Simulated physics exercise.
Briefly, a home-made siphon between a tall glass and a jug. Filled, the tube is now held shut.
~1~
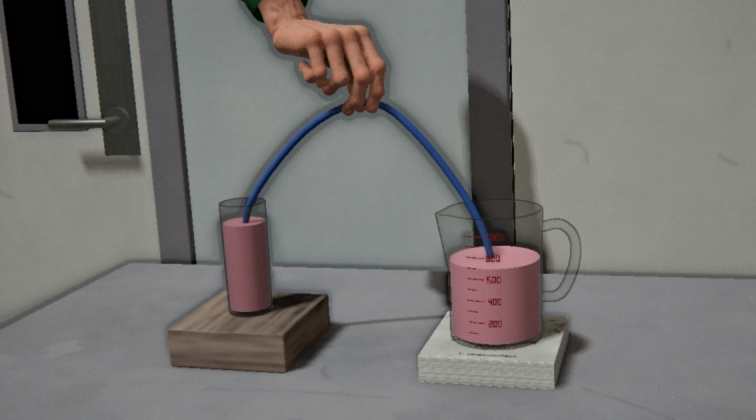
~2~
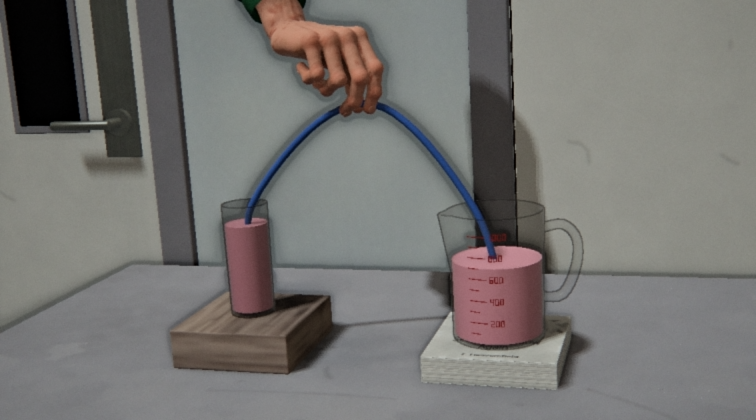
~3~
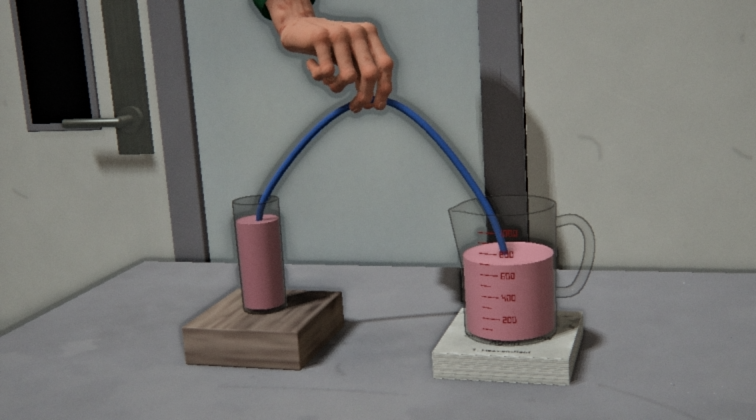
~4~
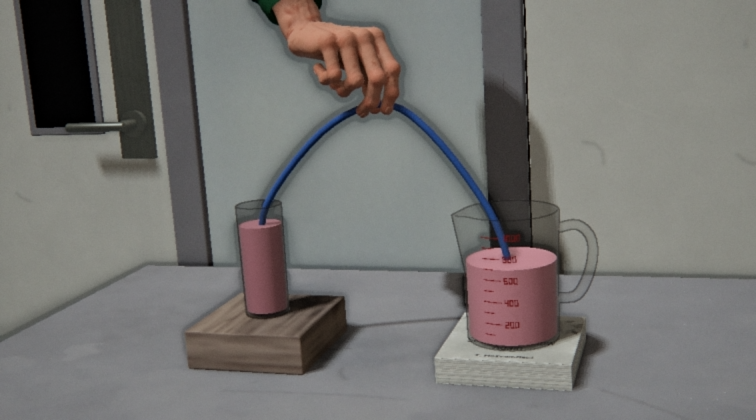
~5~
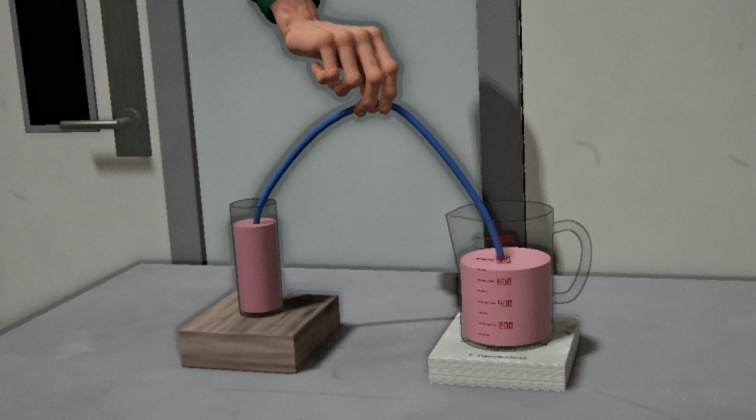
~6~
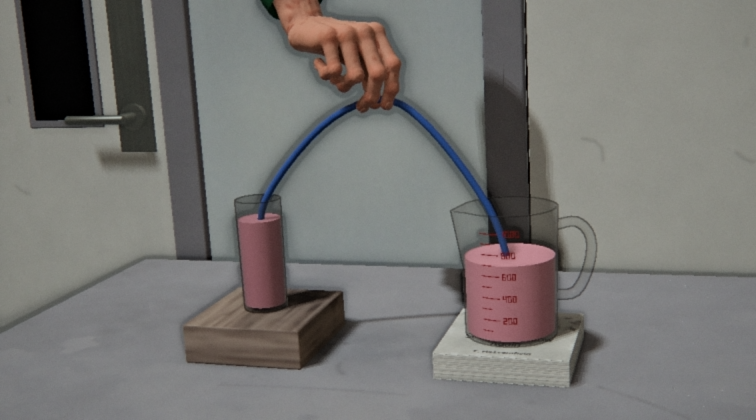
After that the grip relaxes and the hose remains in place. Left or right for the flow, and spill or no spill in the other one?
Pink milk goes: Right it is; receiving: No spill at all.
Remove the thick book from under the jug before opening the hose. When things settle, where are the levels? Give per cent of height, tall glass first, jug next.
40 % and 70 %.
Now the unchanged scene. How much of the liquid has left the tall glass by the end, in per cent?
Somewhere near 30 per cent by the end.
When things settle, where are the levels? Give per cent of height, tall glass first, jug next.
They settle close to 55 and 65 percent of their heights.
Soon after, the tall glass is about three quarters full; the jug is about two thirds full.
Later, the tall glass is about two thirds full; the jug is about two thirds full.
In the end, the tall glass is about half full; the jug is about two thirds full; the two surfaces are level.
